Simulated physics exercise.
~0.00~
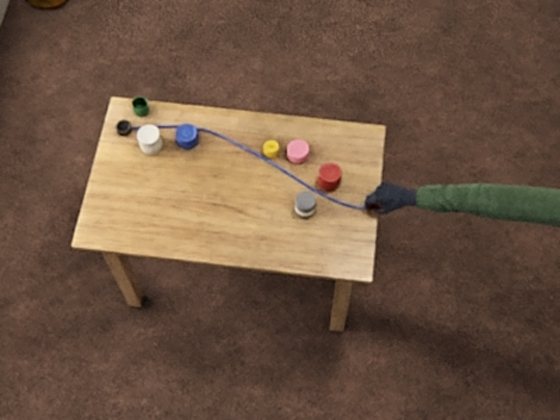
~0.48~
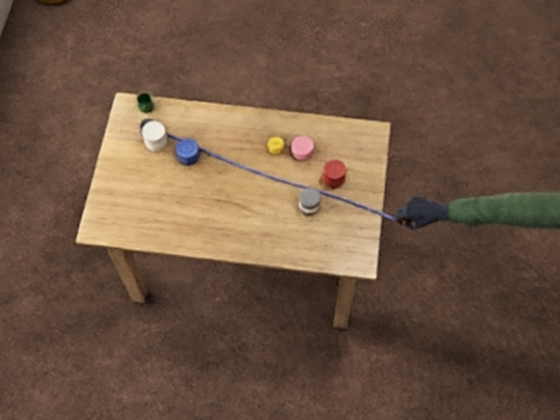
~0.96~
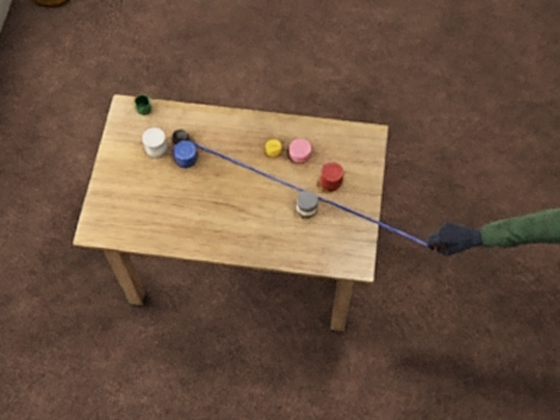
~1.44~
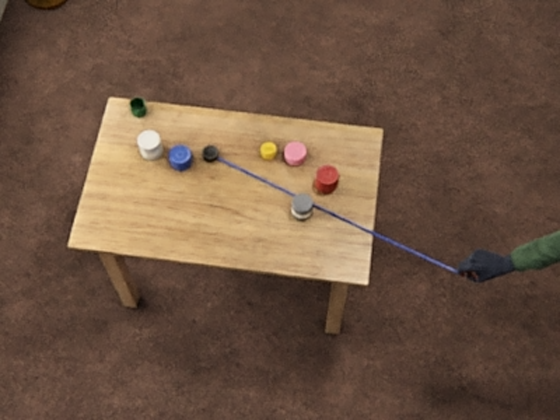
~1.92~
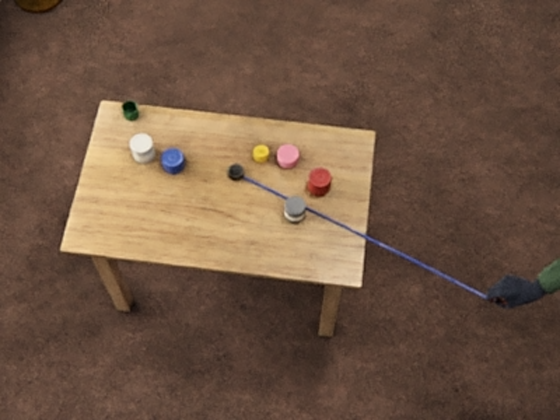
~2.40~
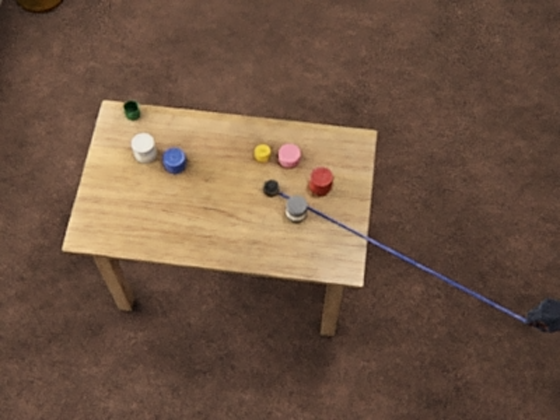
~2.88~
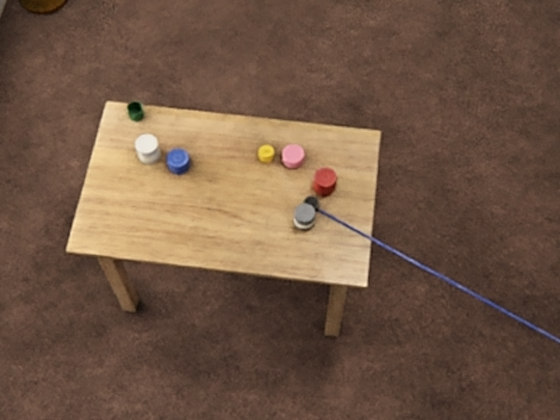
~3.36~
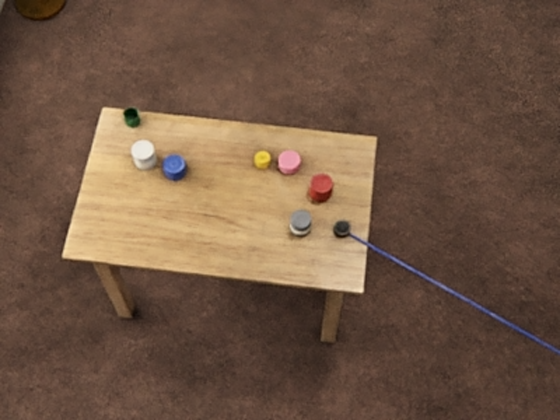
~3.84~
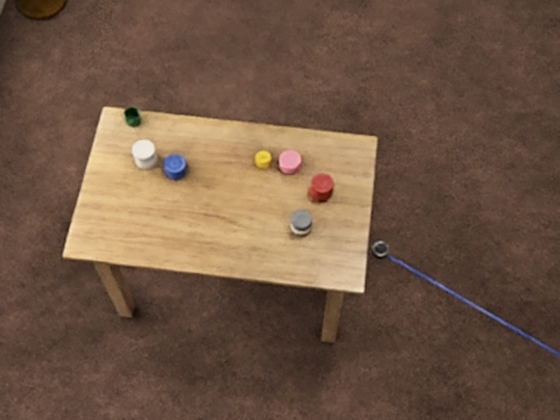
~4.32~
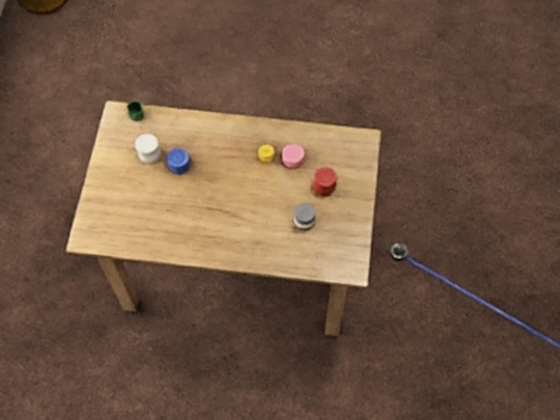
On a wooden side table holding several small coloured tubs and pots, a dark-gloved hand pulls a blue lead rightwards, dragging a small black round piece past the blue tub and the grey tin until it slips off the right edge and hangs clear of the table.
